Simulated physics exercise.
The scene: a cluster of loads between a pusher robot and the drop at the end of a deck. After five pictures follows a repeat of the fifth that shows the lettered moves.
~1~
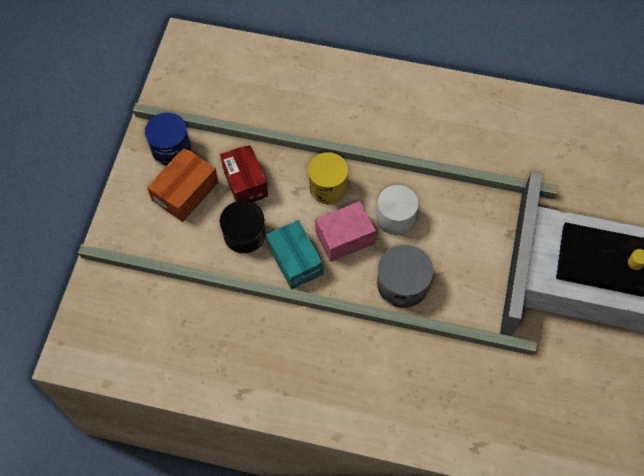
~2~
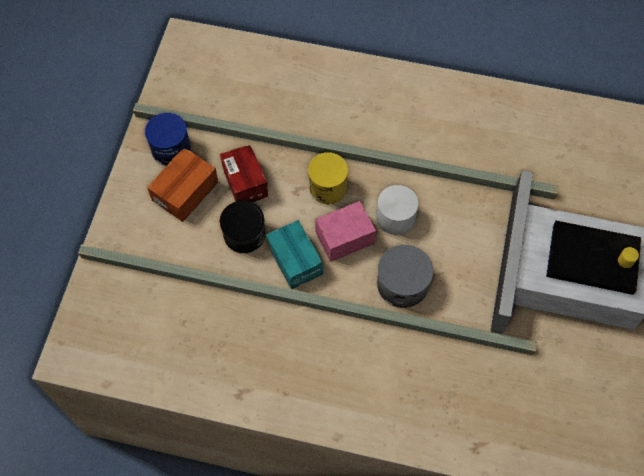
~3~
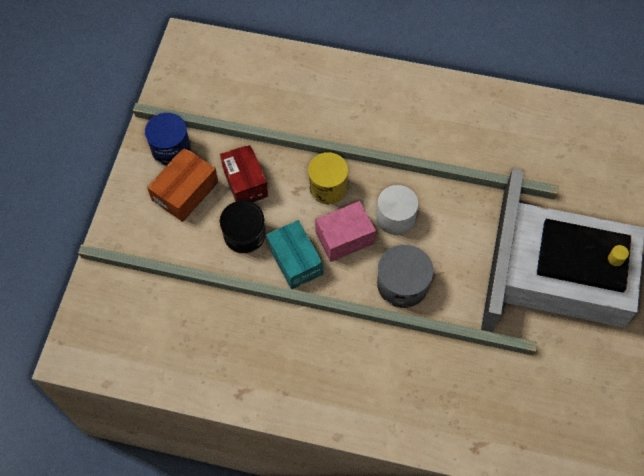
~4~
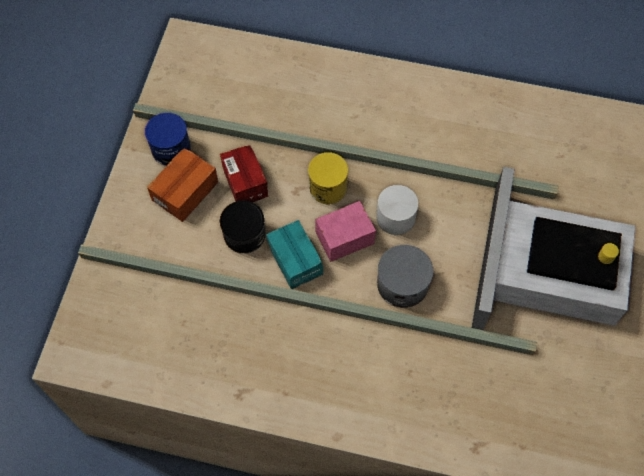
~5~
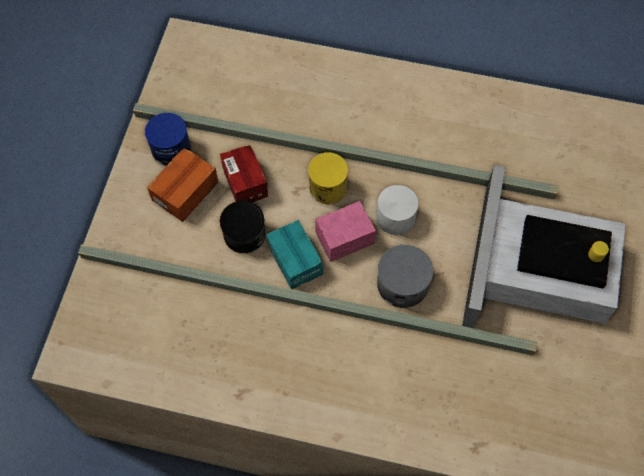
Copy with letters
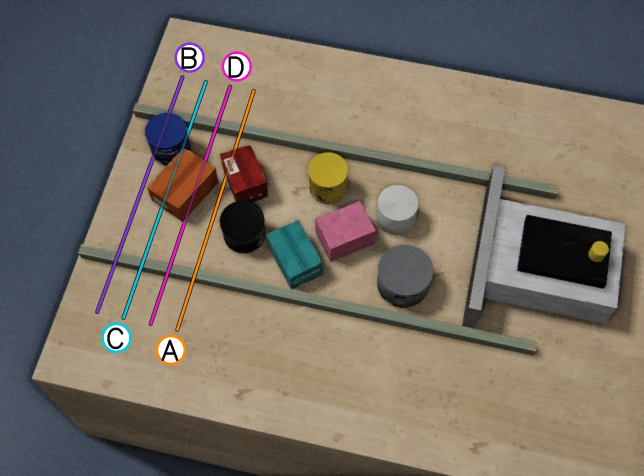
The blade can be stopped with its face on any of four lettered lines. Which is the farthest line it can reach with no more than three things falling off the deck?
D is the last line within the limit.
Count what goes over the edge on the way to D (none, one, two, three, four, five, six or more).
Three.
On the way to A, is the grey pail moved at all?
Yes.
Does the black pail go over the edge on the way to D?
Yes.
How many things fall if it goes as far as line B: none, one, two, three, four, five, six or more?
Six or more.
On the copy, A at (218, 203); B at (143, 187); C at (167, 192); D at (193, 198).
On D. First, robot (447, 226); grey pail (333, 269); turquoise box (286, 256).
Then, robot (340, 205); orange box (166, 177); black pail (154, 218).
Finally, robot (257, 188); black pail over the edge; blue pail over the edge; three fallen.
By contrast, A is within the limit but short; B drops six; C drops five.
